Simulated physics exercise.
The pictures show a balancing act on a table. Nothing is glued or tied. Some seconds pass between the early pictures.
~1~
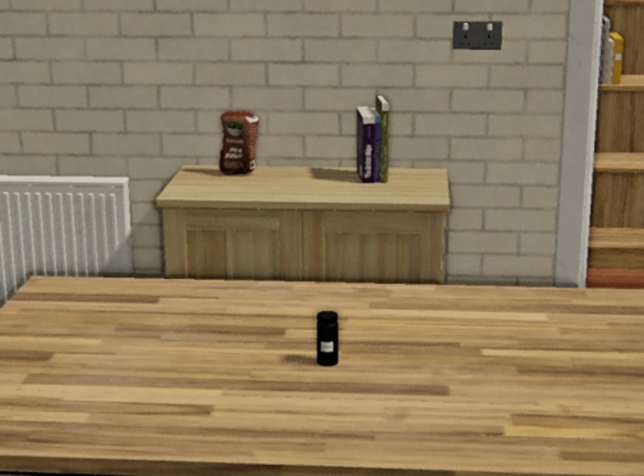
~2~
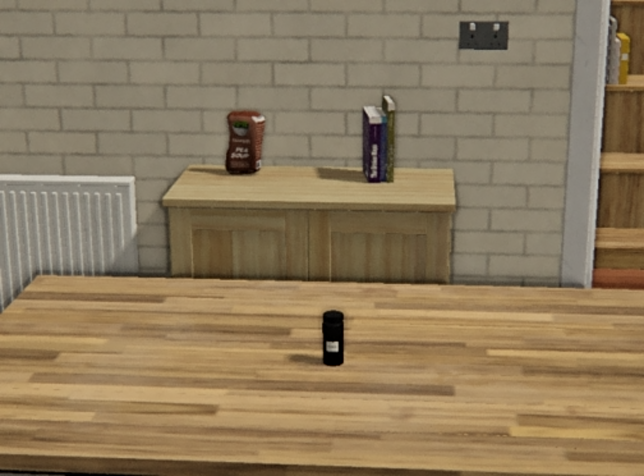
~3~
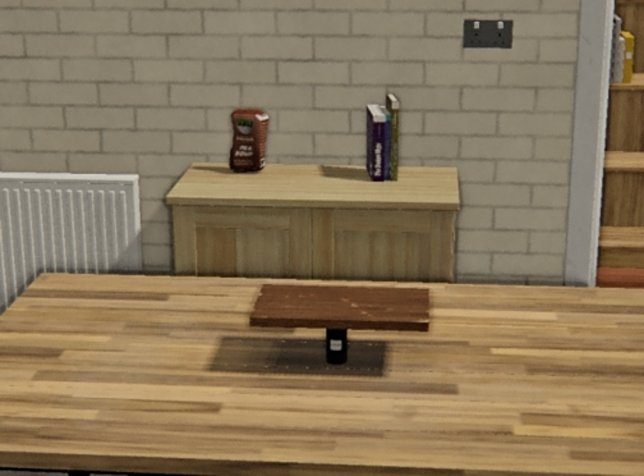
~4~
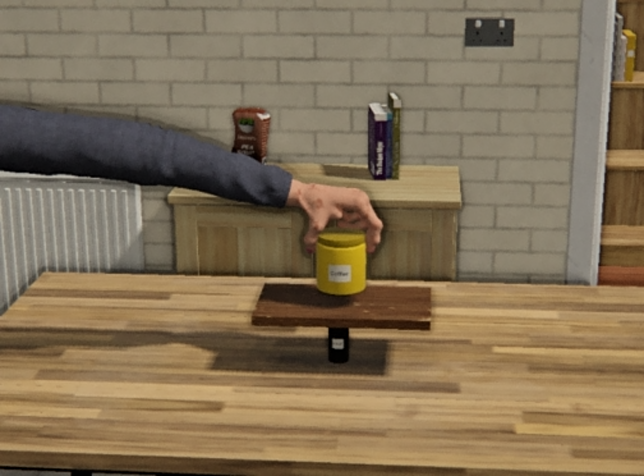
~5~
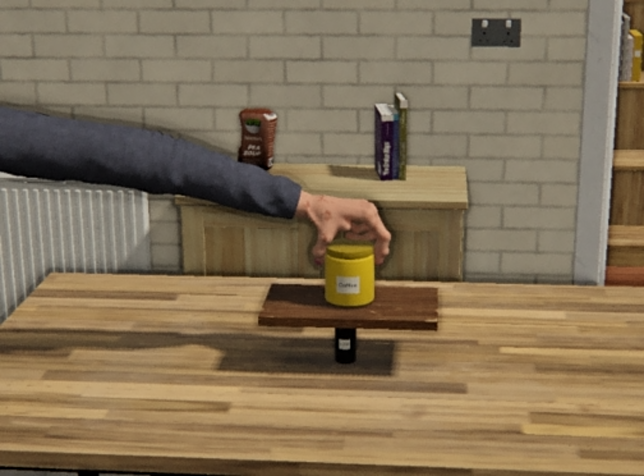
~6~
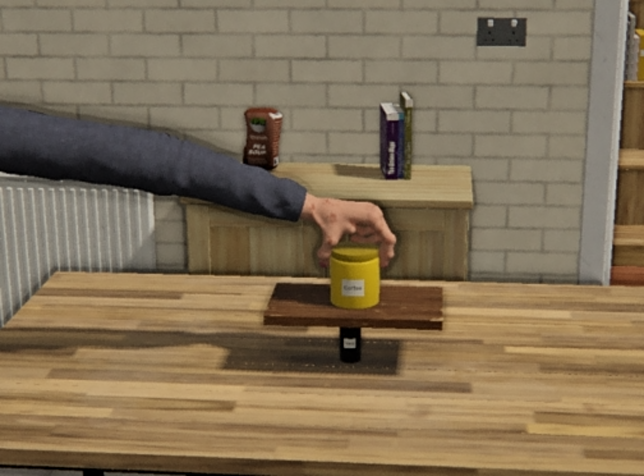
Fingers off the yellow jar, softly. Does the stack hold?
As it turns out, it holds.
Then, 0.70 s after the last picture, nothing has stirred.
Then, 1.70 s after the last picture, yellow jar resting near (355, 275).
At rest, all 3 in place. Seen from the same camera at the end, yellow jar near (355, 275). The stack stays up.
